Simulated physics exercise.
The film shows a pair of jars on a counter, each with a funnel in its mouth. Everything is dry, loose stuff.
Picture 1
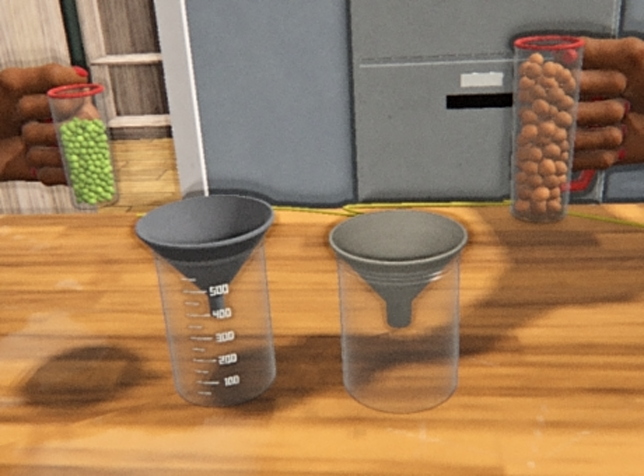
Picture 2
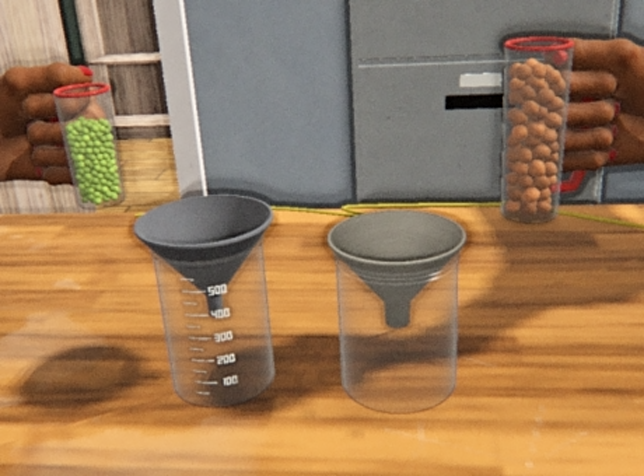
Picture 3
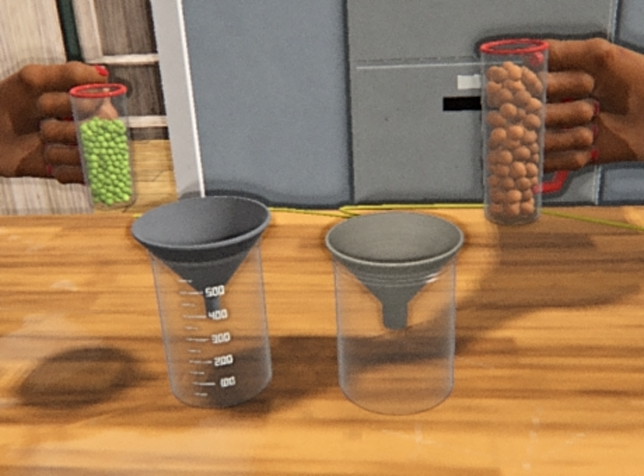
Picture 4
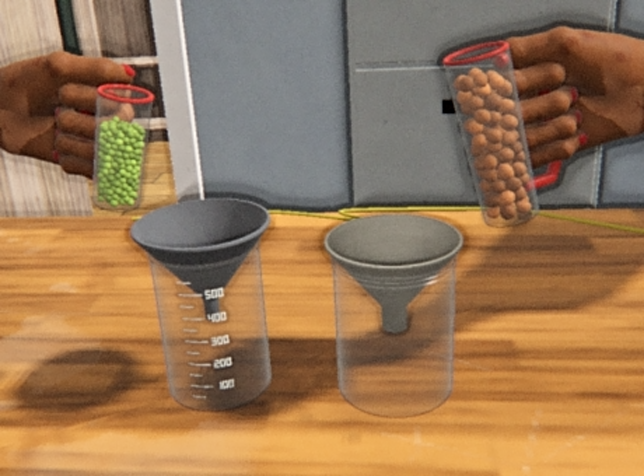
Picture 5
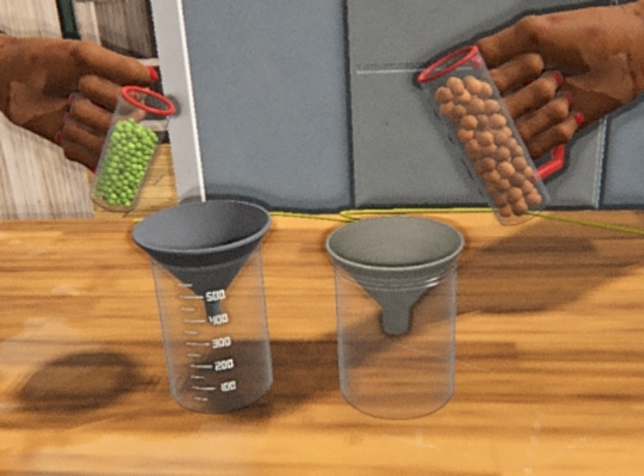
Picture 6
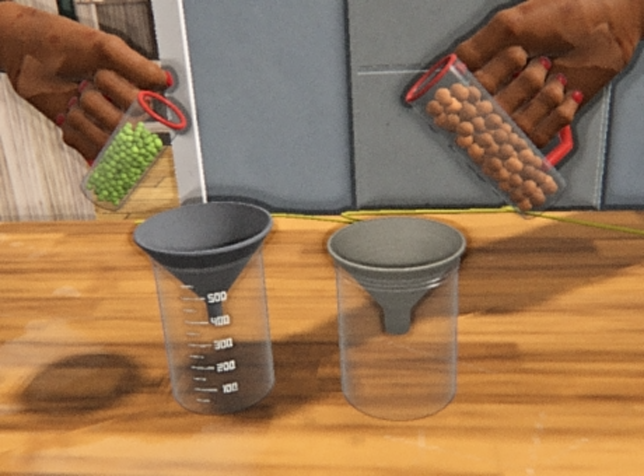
Two hands holding clear cups, one of green peas and one of brown nuts, moved slightly inward above two jars with funnels, then steadily tilted the cups toward each other.
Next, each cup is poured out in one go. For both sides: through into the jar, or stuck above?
Result: Left funnel: It's going to choke up. Right: It's going to choke up.
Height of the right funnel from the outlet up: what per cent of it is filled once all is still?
Near 95 per cent.
Then, 0.22 s past the last view, left, all still in the cup; right, all still in the cup.
Then, 0.51 s past the last view, left, all still in the cup; right, all still in the cup.
Then, 0.82 s past the last view, left, most still in the cup, a small part in or over the funnel; right, nearly all still in the cup, a small part in or over the funnel.
Finally, left, nearly all stuck in the funnel, a stray few down in the jar; right, nearly all stuck in the funnel, a stray few down in the jar, a stray few beside the jar.
